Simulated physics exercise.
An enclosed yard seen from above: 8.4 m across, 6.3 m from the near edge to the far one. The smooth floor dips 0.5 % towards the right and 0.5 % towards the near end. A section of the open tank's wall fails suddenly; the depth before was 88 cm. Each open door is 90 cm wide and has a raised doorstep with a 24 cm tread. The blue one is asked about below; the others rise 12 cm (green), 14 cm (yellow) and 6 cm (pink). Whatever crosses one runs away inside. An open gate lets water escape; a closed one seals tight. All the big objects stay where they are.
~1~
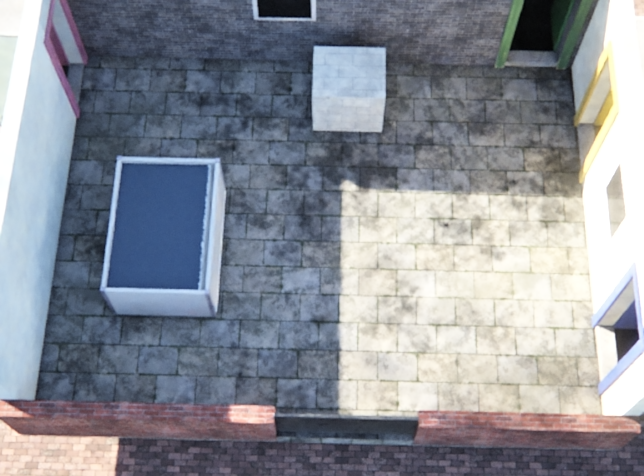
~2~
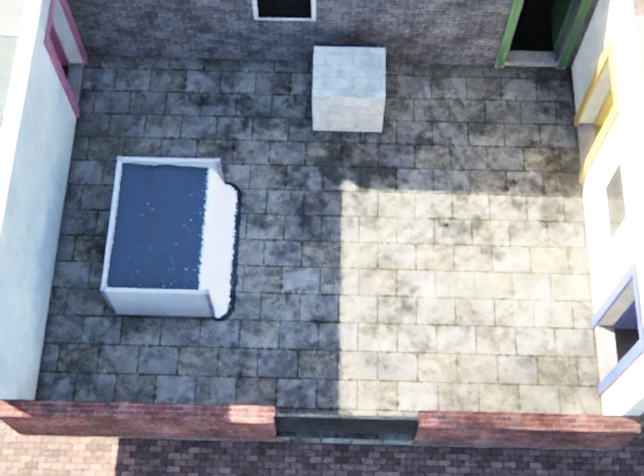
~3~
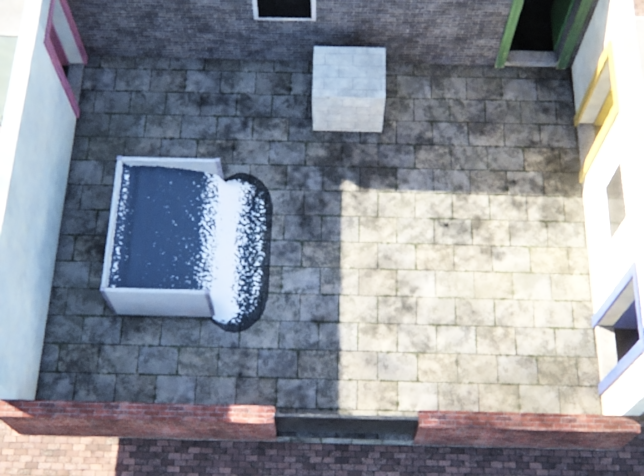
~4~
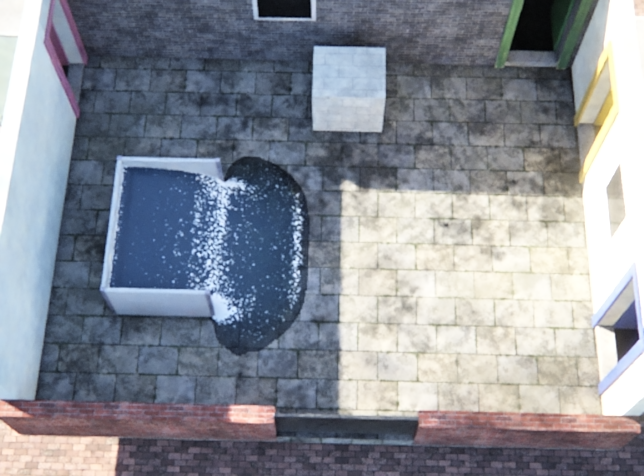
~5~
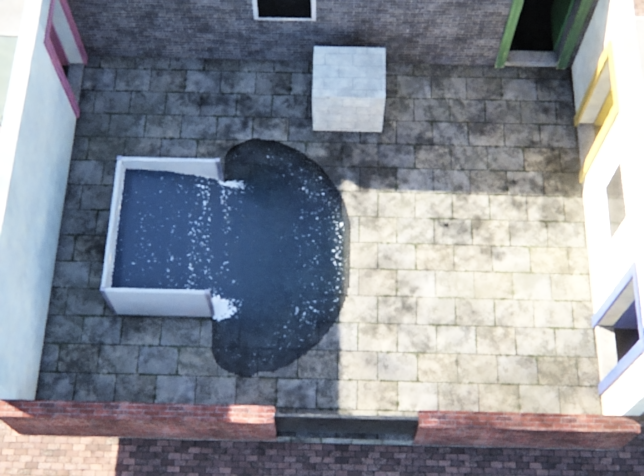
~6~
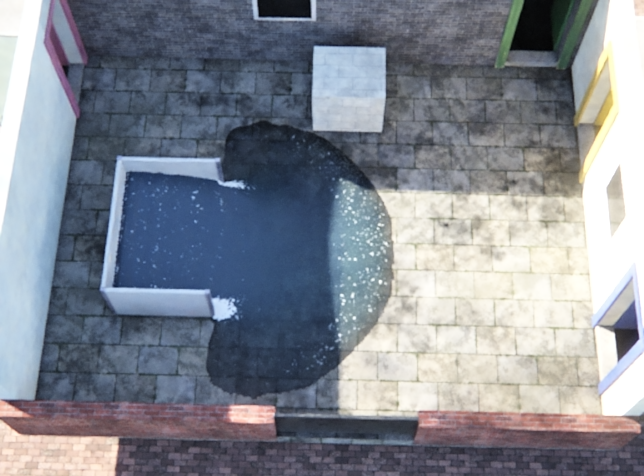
In this clip, seen from above, an open tank of dark blue water in a paved, walled yard loses its right side, and water pours out with white froth, spreading rightward across the paving in a widening, rounded pool.
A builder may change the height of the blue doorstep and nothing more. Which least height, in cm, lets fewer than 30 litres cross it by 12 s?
It would have to be roughly 21 cm high.
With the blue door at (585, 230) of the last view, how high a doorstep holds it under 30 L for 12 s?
Roughly 22 cm.
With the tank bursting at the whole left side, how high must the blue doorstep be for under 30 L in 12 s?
About 9.0 cm.
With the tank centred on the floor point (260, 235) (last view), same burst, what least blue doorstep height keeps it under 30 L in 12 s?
Then roughly 20 cm.
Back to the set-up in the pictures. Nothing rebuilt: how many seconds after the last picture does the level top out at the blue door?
Around 2.8 s.
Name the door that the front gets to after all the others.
Last comes the pink one.
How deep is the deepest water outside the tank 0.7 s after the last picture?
Roughly 26 cm.
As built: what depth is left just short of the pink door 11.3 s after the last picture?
About 7.0 cm.
Then, 0.7 s after the last picture water covers 50 % of the floor, deepest (26 cm) near (227, 281); it has not reached the blue door.
Then, 2.3 s after the last picture water covers 65 % of the floor, deepest (38 cm) near (598, 429); 25 cm at the blue door, 52 litres in over its 13 cm doorstep.
Then, 11.3 s after the last picture water covers 95 % of the floor, deepest (10 cm) near (34, 414); 7 cm at the blue door, 127 litres in over its 13 cm doorstep.
At the blue door as built, the water peaked near 27 cm, 2.7 s after the last picture.
With a doorstep of 17.5 cm, 62 litres would have come in within the 12 s; with 23.5 cm, 15 litres. So under 30 litres takes about 21 cm.
